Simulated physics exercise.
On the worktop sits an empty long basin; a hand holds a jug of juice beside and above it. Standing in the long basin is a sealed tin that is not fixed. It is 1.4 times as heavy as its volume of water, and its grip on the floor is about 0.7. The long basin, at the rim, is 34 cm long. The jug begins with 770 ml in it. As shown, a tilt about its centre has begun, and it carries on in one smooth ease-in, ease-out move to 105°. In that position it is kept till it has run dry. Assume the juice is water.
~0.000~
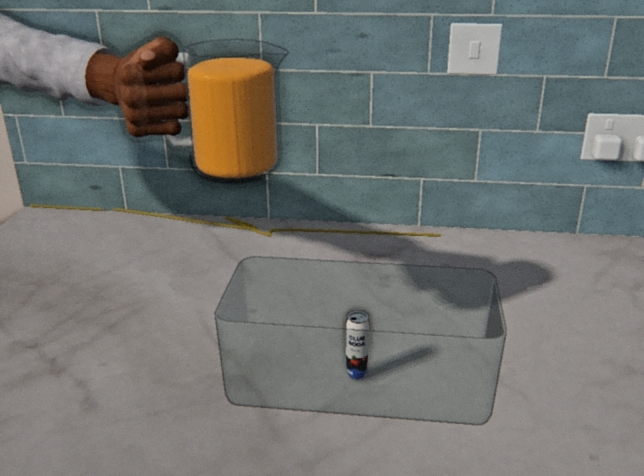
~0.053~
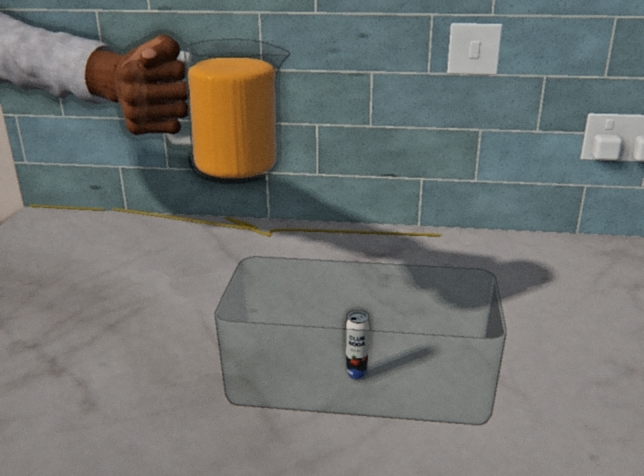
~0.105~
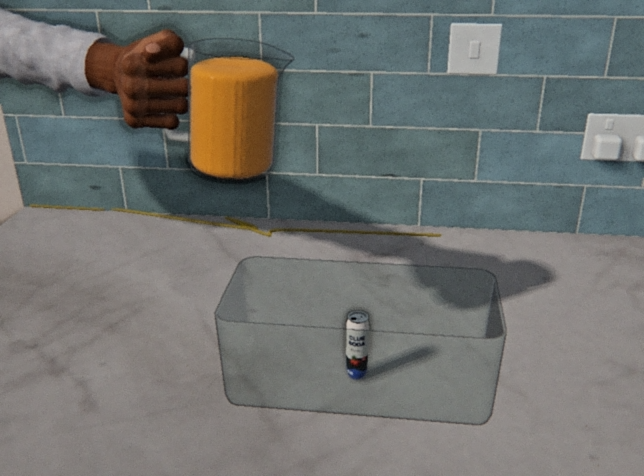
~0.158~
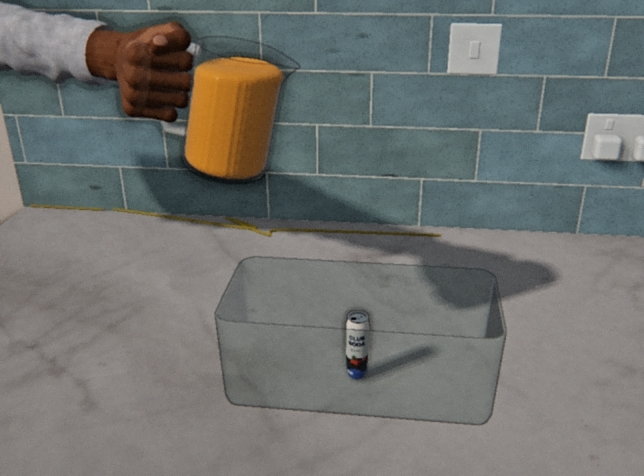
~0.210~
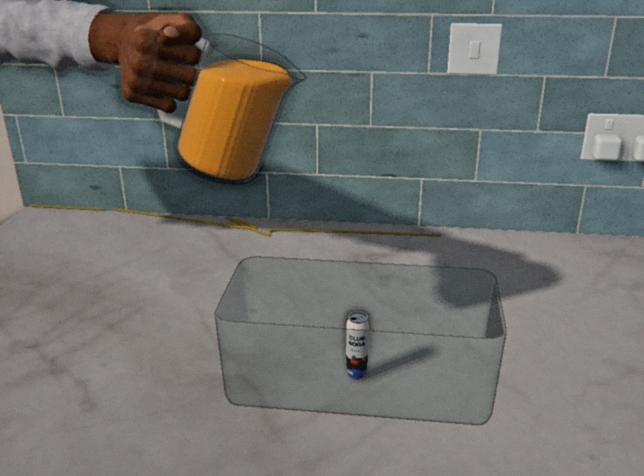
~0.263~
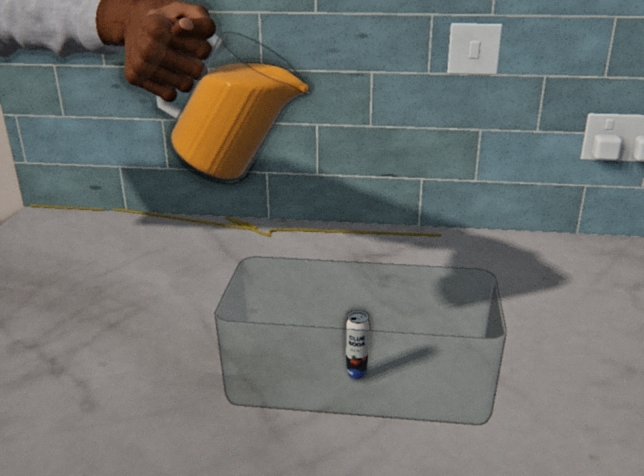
The clip shows a hand holding a jug of orange liquid above a clear basin with a small can inside on a marbled worktop; the hand gradually tilts the jug rightward, and the liquid shifts toward its spout.
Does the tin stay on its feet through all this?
It stays vertical.
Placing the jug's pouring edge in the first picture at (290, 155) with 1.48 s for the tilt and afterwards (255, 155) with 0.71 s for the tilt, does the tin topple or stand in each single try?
Run one: It tumbles. Run two: It does not tip.
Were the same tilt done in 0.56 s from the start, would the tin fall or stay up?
The tin stays on its base.
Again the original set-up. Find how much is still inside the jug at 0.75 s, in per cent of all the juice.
24 %.
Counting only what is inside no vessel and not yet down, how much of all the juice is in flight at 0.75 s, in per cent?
Close to 32 per cent.
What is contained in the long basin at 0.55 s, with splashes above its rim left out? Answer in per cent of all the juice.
About 5%.
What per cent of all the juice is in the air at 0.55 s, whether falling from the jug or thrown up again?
About 28 per cent.
After 0.55 s the tilt is 92° and 68 per cent is still to pour; the tin stands where it began.
After 0.75 s the tilt is 105° and 23 per cent is still to pour; the tin stands where it began.
After 0.97 s the tilt is 105° and 5 per cent is still to pour; the tin stands where it began.
After 1.21 s the tilt is 105° and 1 per cent is still to pour; the tin stands where it began.
In the end the tin stands where it began.
